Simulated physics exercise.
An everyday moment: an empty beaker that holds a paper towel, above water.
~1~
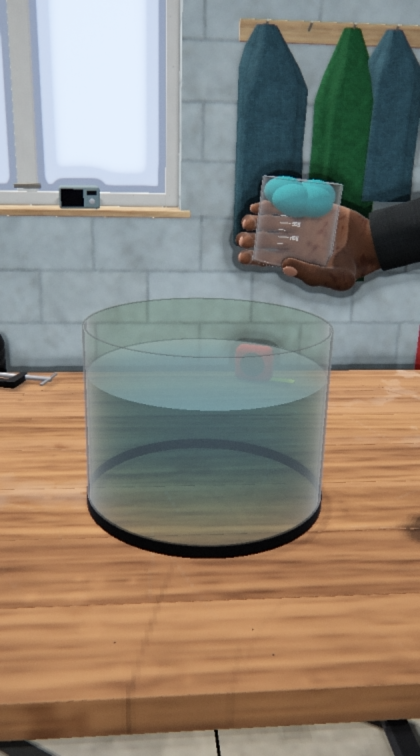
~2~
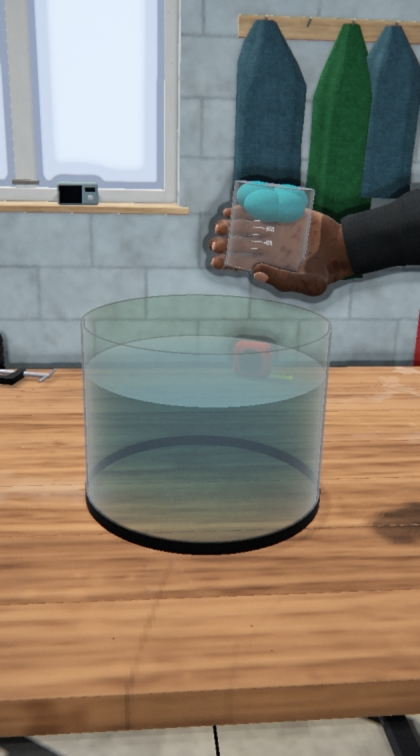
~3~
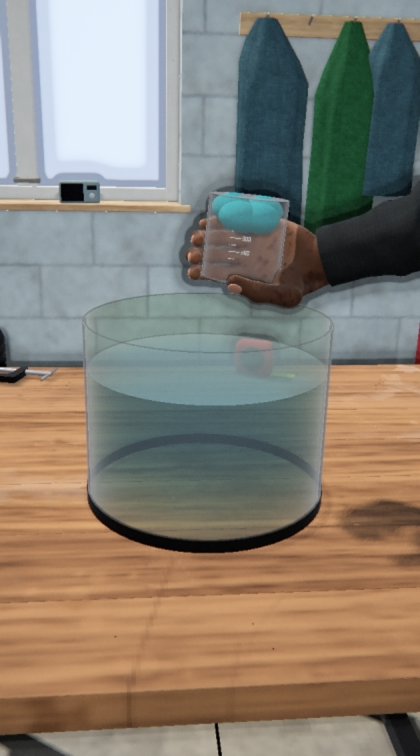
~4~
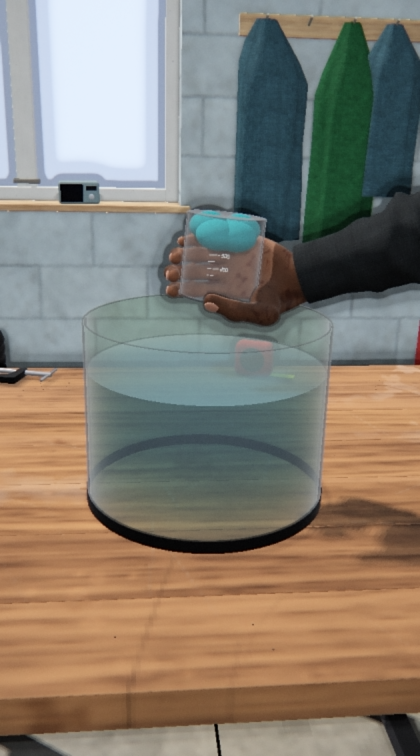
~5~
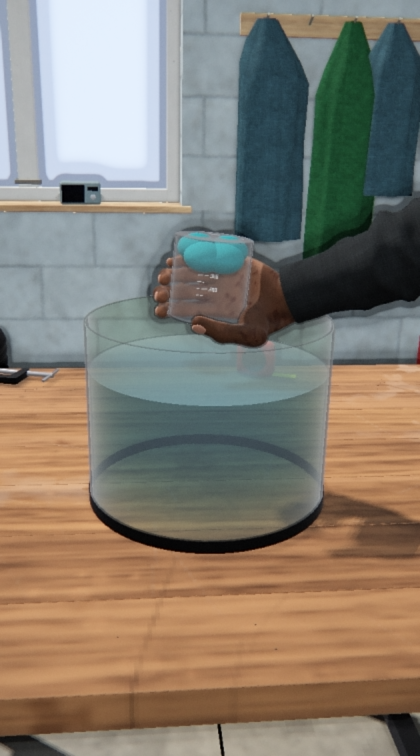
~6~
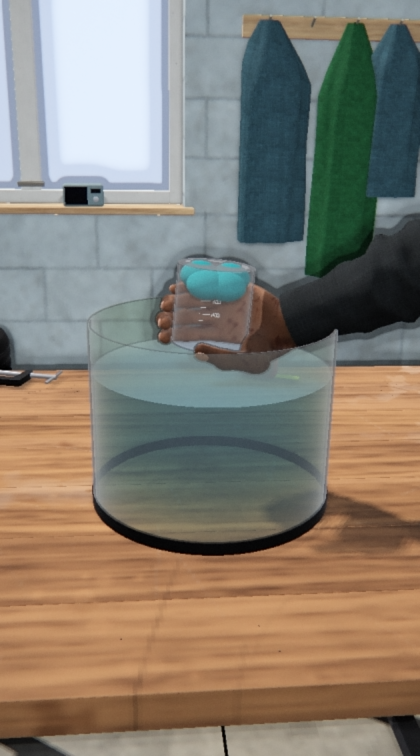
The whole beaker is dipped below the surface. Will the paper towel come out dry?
It stays dry.
A moment on, the beaker enters the water.
Further on, air is trapped inside and holds the level down.
When it is over, the beaker is under, still full of air, and the paper towel is dry.
